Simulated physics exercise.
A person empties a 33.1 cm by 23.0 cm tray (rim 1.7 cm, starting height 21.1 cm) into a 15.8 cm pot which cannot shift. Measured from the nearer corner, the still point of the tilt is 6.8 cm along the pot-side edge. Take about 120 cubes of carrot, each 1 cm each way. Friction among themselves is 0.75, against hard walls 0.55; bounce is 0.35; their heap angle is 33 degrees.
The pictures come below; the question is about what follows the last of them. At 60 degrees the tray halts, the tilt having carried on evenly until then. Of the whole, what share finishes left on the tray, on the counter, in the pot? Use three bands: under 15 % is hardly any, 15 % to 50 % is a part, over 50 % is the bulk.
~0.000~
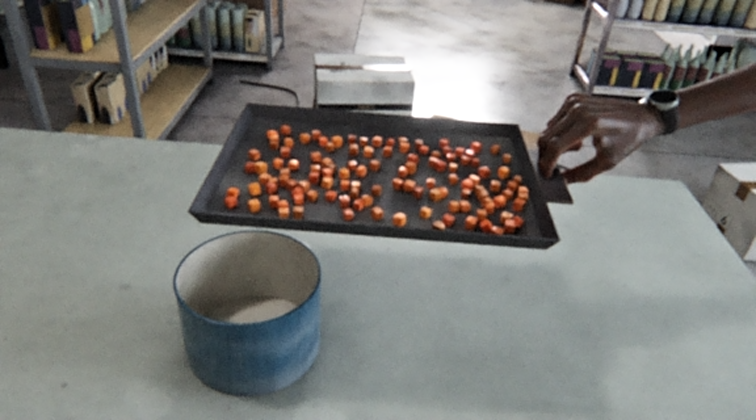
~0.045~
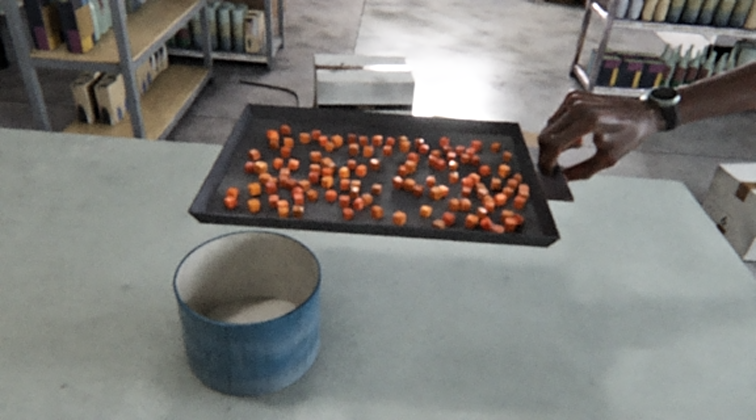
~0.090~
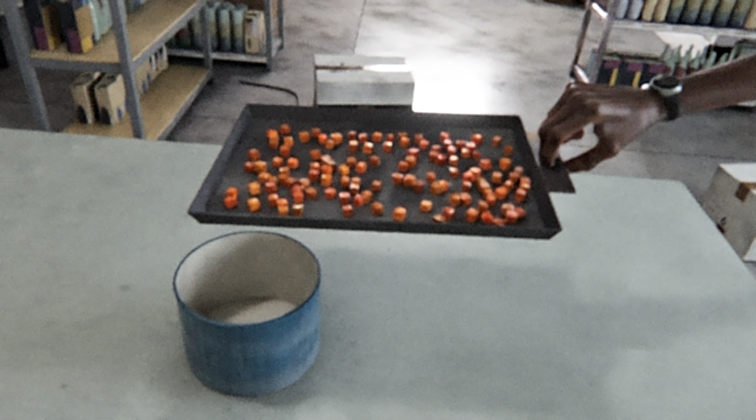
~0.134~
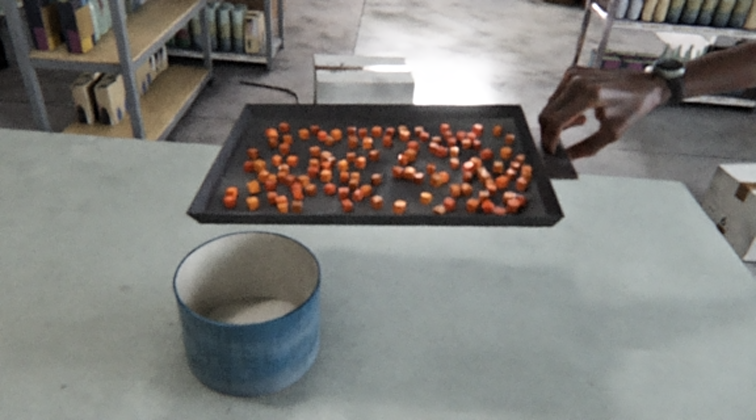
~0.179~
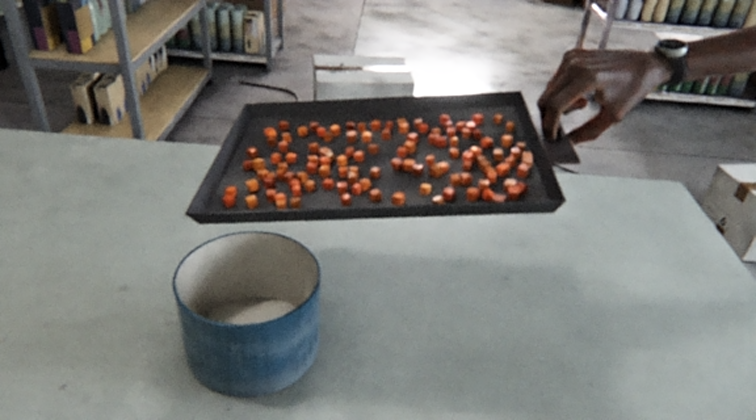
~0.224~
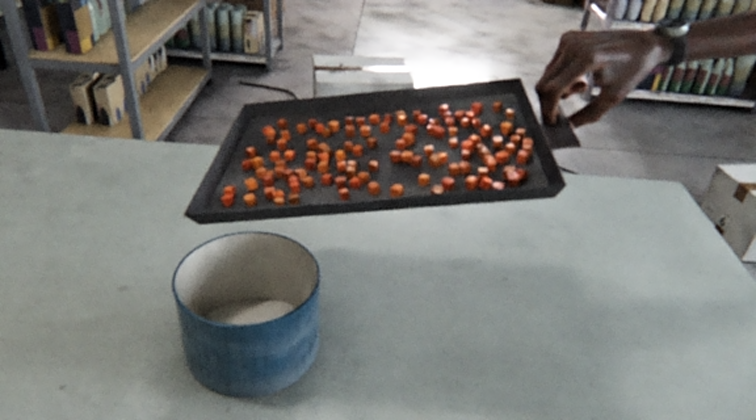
Shares - left on the tray: A part; counter: The bulk; pot: Hardly any.
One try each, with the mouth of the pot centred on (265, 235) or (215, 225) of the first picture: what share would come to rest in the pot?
Try one: ~ 0 %; try two: ~ 25 %.
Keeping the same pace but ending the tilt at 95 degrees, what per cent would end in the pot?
Roughly 10 %.
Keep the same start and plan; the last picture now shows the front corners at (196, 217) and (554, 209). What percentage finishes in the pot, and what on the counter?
Split: Pot = 15, counter = 55.
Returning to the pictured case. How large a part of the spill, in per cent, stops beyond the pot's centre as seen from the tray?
100 per cent.
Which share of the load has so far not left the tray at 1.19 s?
About 40% of the load.
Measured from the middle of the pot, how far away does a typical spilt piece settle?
About 26 cm from the centre.
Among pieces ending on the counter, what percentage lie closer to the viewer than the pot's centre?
30 %.
After 0.59 s, tilt 34 degrees; the tray holds 100 %, the pot 0 %.
Then, at 0.84 s, tilt 51 degrees; the tray holds 100 %, the pot 0 %.
After 1.19 s, tilt 60 degrees; the tray holds 40 %, the pot 0 %.
By 2.5 s all is still; tray 40 %, counter 60 %, pot 5 %.
